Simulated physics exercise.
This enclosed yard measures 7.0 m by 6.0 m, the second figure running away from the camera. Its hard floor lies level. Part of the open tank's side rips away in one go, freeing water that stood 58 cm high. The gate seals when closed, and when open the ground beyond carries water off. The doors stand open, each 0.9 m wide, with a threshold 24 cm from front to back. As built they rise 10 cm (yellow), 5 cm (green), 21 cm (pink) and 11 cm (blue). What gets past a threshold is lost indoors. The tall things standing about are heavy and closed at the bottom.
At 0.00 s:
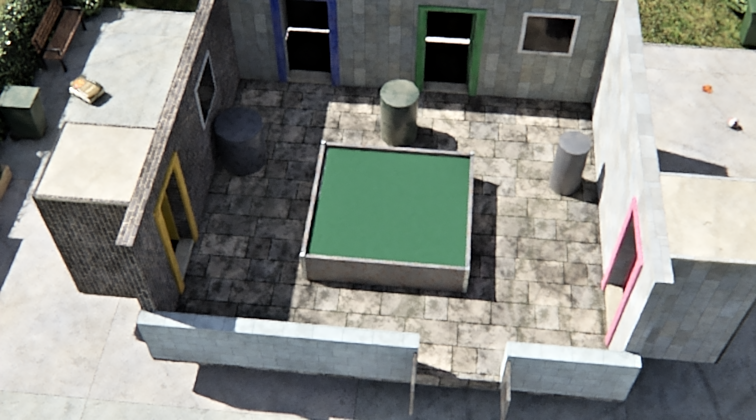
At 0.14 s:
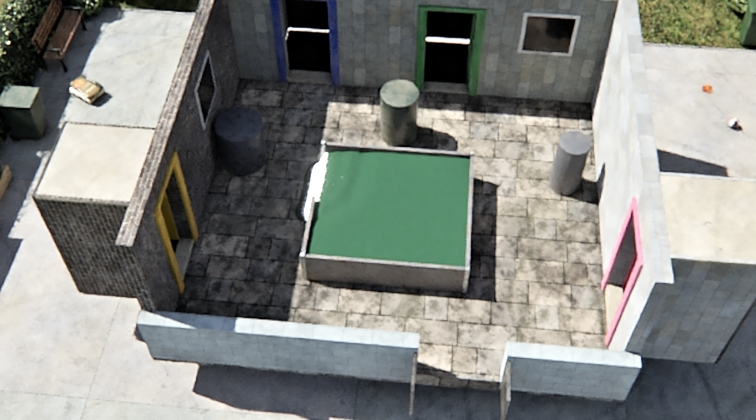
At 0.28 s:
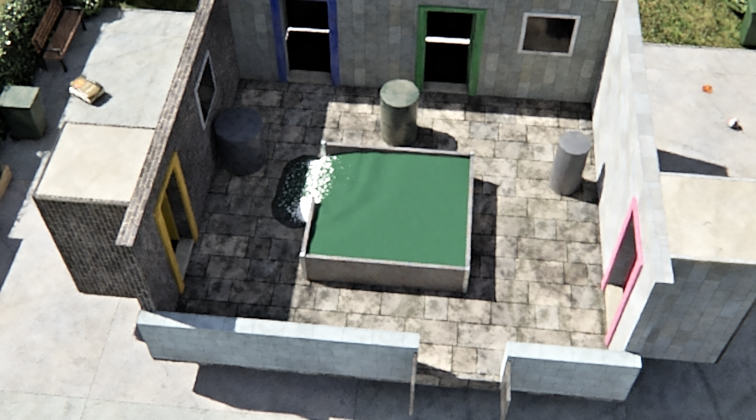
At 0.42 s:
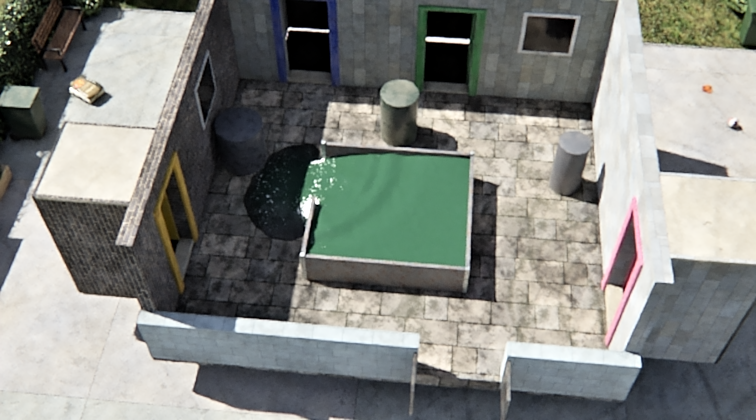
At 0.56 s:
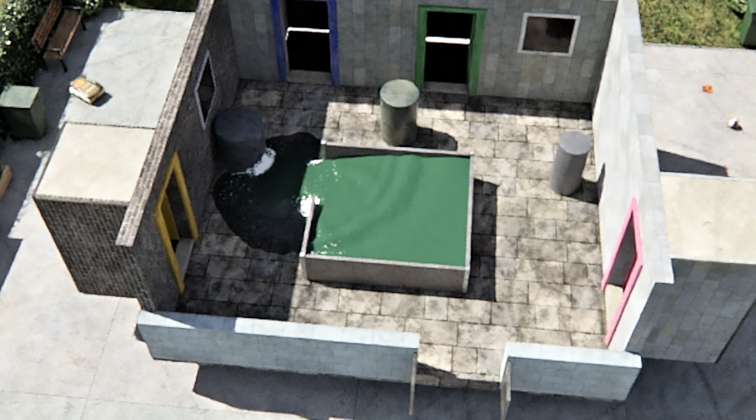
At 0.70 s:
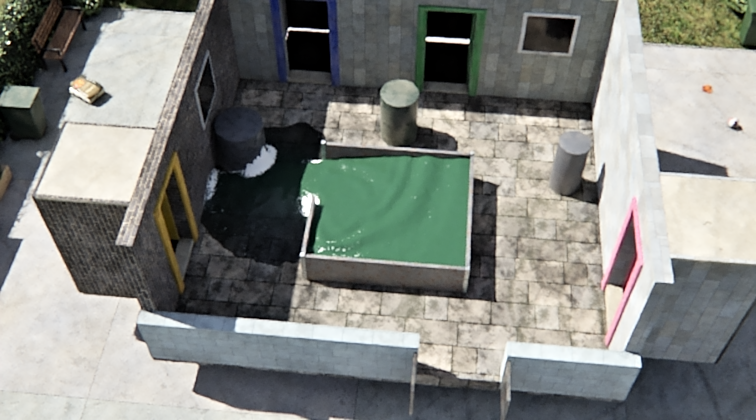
The clip shows a walled, paved yard with an open tank of green water; part of the tank's left side gives way, and water pours out, spreading in a dark pool across the paving and foaming around a dark cylinder.
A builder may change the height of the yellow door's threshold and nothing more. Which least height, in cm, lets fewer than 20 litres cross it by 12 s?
Some 12 cm above the ground.
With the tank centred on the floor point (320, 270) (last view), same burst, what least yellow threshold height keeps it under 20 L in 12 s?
About 34 cm.
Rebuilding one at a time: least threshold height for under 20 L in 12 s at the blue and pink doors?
Roughly 17 cm at blue and 12.5 cm at pink.
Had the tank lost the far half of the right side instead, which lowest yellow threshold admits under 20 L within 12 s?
Then roughly 6.5 cm.
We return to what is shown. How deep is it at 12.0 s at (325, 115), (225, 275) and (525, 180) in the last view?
About 6, 7 and 11 cm.
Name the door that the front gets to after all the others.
The pink one.
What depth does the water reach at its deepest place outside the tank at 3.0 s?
Up to some 34 cm.
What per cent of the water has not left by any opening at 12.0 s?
About 92 per cent.
After 1.4 s water covers 15 % of the floor, deepest (42 cm) near (266, 164); 11 cm at the yellow door, 0 litres in over its 10 cm threshold.
After 3.0 s water covers 35 % of the floor, deepest (34 cm) near (205, 206); 15 cm at the yellow door, 9 litres in over its 10 cm threshold.
After 12.0 s water covers 100 % of the floor, deepest (15 cm) near (492, 97); 8 cm at the yellow door, 39 litres in over its 10 cm threshold.
At the yellow door as built, the water arrived by 1.2 s and peaked near 15 cm at 3.0 s.
Run again over the same 12 s with other heights there, 33 litres in over 10.5 cm, 8 litres over 14 cm. The limit of 20 litres is kept from about 12 cm up.
